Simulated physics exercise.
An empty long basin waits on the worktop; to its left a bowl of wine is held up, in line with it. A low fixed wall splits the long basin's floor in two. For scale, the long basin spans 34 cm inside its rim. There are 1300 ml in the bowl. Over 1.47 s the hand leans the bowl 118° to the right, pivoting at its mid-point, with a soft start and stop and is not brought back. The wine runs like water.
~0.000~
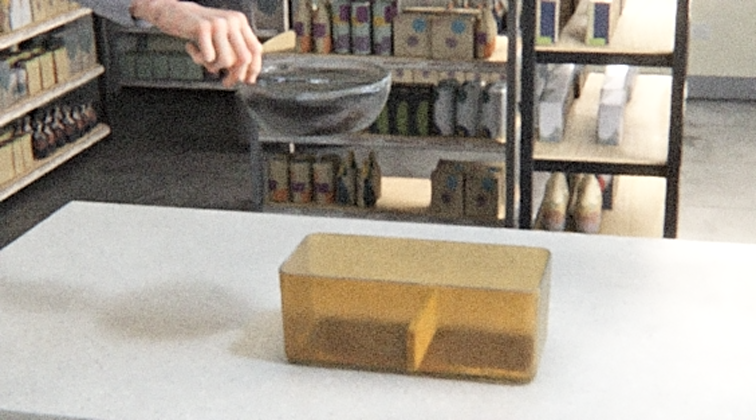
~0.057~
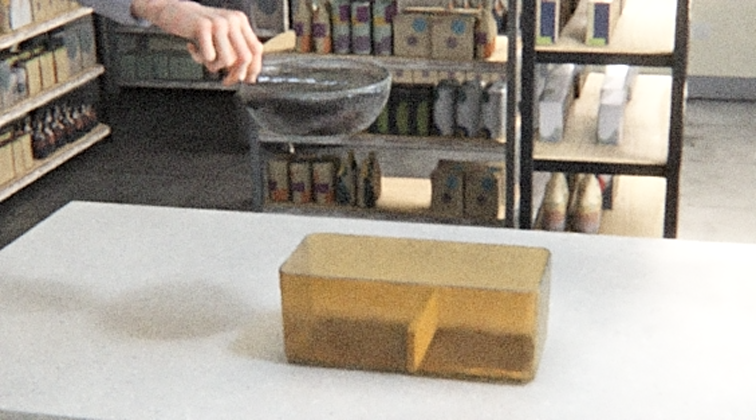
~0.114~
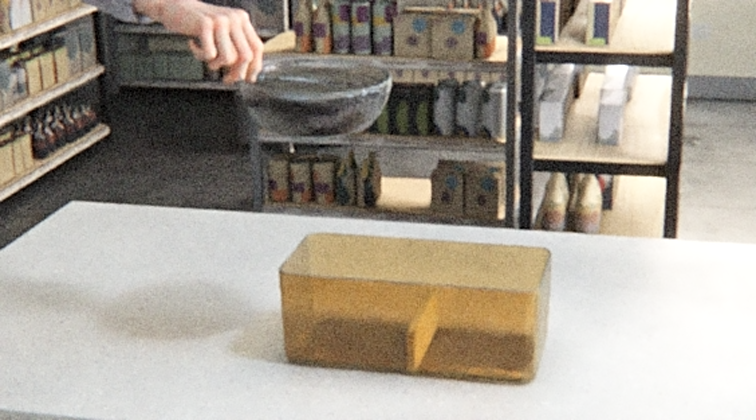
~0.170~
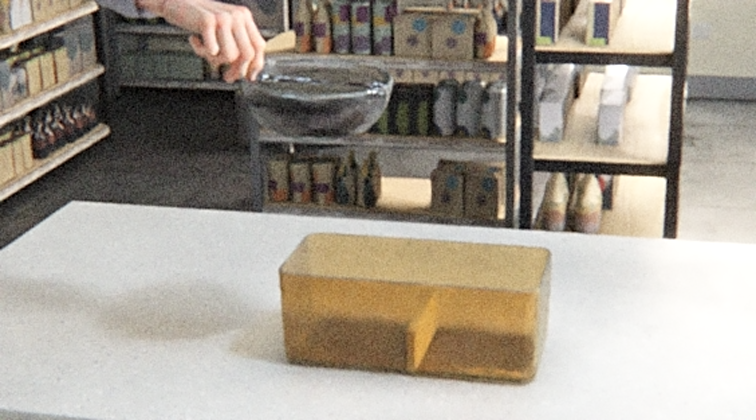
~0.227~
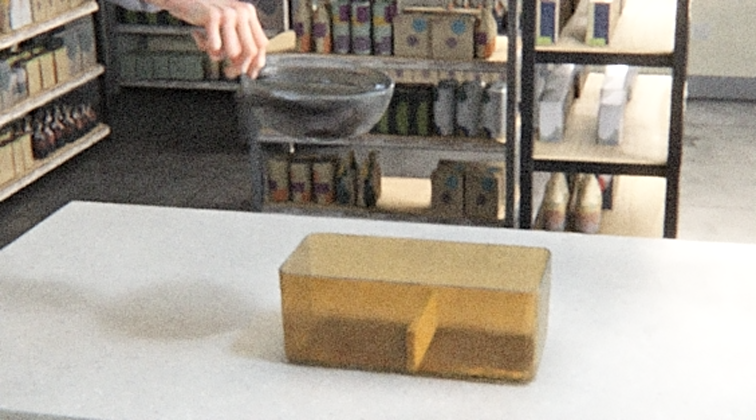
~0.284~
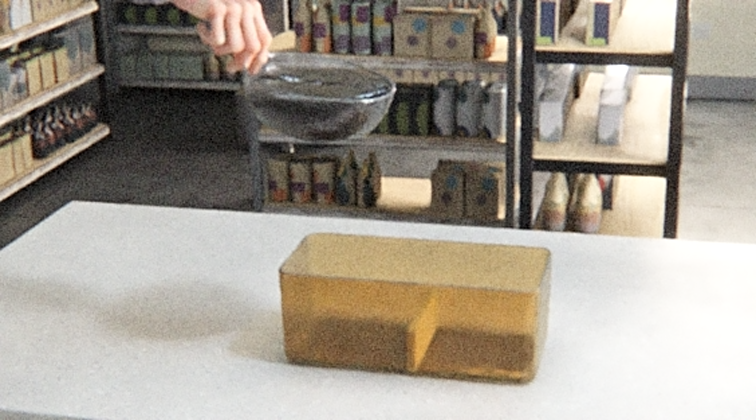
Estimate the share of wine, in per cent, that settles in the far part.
Roughly 72 per cent is past the wall.
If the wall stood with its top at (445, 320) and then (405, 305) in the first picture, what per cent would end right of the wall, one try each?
First 55, then 80 per cent.
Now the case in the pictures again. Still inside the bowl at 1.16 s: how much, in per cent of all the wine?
Some 0 per cent.
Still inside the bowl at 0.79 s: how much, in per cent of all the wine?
Some 30 per cent.
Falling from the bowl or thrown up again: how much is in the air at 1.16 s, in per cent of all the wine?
Some 4 per cent.
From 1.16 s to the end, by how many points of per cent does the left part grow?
About 3 per cent.
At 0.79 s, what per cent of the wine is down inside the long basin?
Some 24 per cent.
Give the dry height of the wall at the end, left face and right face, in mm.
Some 48 mm on the left and 16 mm on the right.
After 0.79 s the tilt is 66° and 31 per cent is still to pour, 1 is left of the wall and 22 right of it.
After 1.16 s the tilt is 106° and 0 per cent is still to pour, 18 is left of the wall and 72 right of it.
After 1.55 s the tilt is 118° and 0 per cent is still to pour, 21 is left of the wall and 73 right of it.
After 1.97 s the tilt is 118° and 0 per cent is still to pour, 21 is left of the wall and 73 right of it.
In the end 21 per cent lies left of the wall, 72 right of it and 6 outside.
